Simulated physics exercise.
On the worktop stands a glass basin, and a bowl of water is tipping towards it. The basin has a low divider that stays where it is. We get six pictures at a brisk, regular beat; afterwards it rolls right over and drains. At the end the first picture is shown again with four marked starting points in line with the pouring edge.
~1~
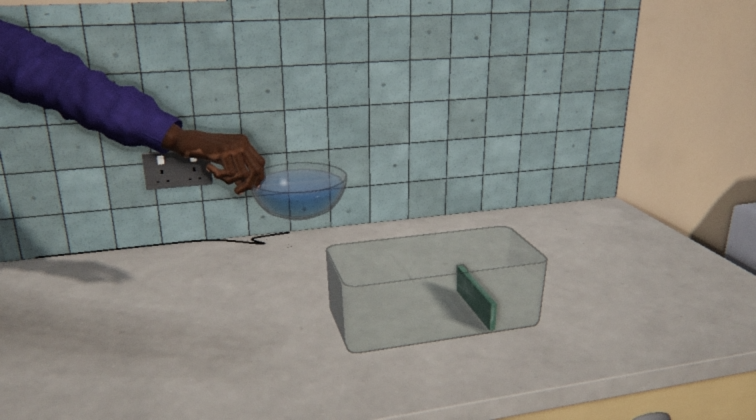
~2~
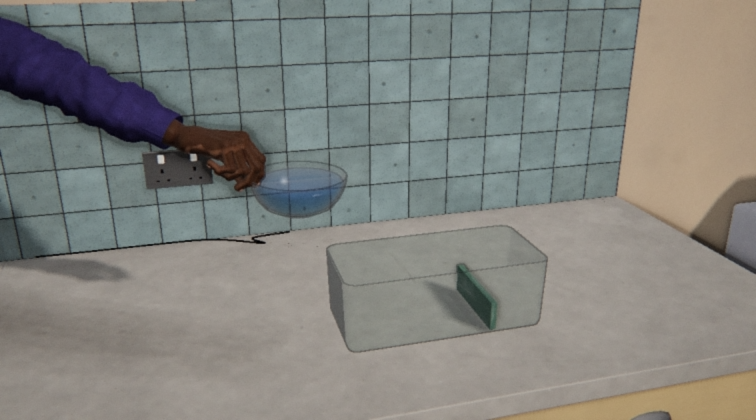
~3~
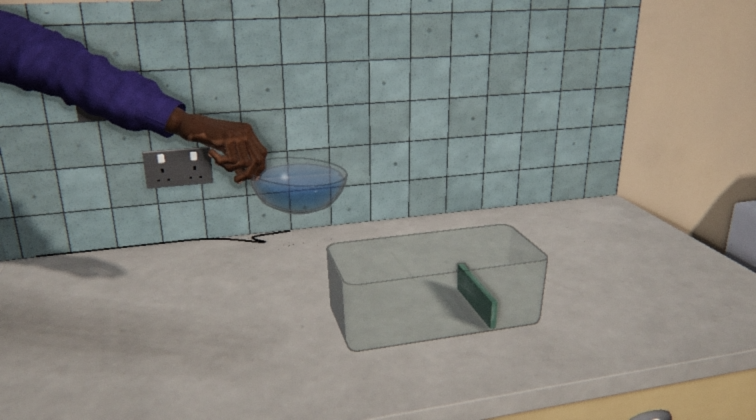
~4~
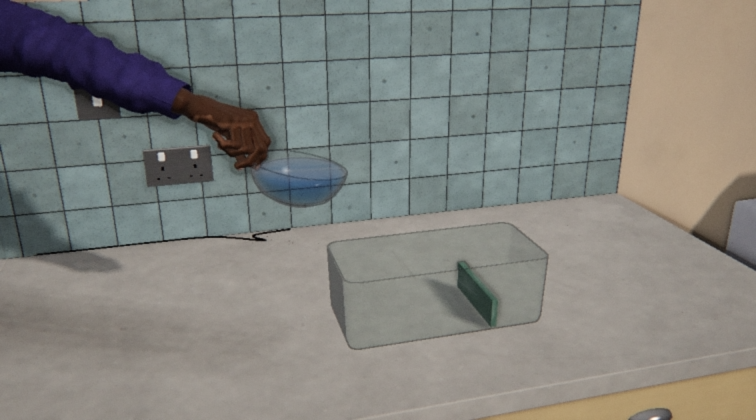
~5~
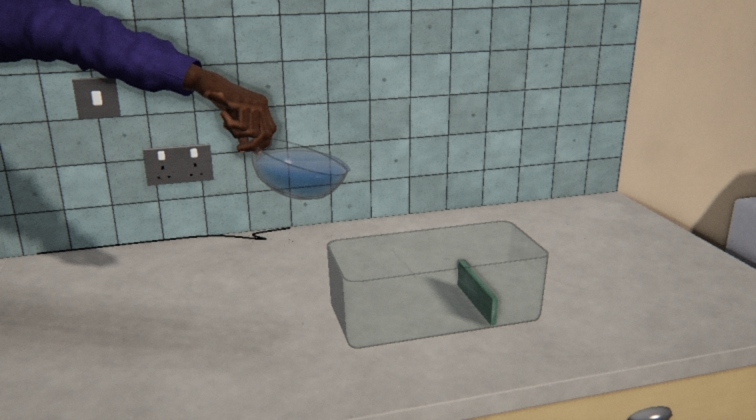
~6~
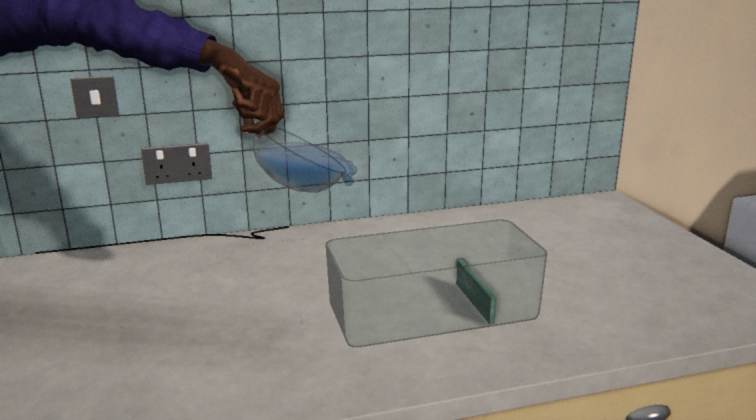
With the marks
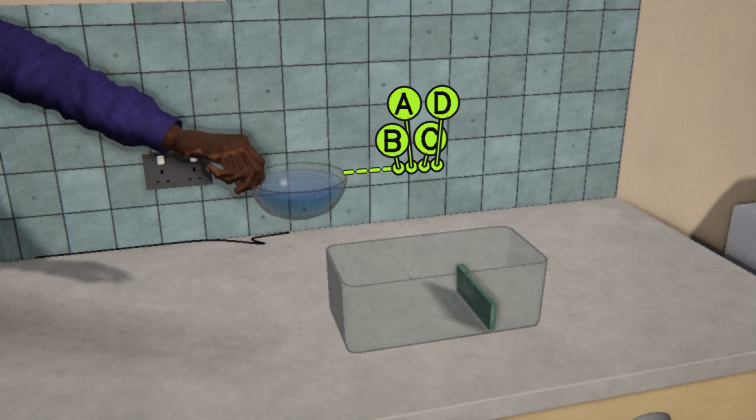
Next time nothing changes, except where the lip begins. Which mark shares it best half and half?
A works best here.
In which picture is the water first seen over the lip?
In picture 5.
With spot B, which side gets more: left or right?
The left one.
On the marked copy, A at (411, 166); B at (398, 168); C at (424, 165); D at (436, 164).
For spot A, about 47 % ends left of the wall and 50 % right of it; 3 % is lost outside.
For spot B, about 79 % ends left of the wall and 19 % right of it.
For spot C, about 28 % ends left of the wall and 70 % right of it.
For spot D, about 31 % ends left of the wall and 67 % right of it.
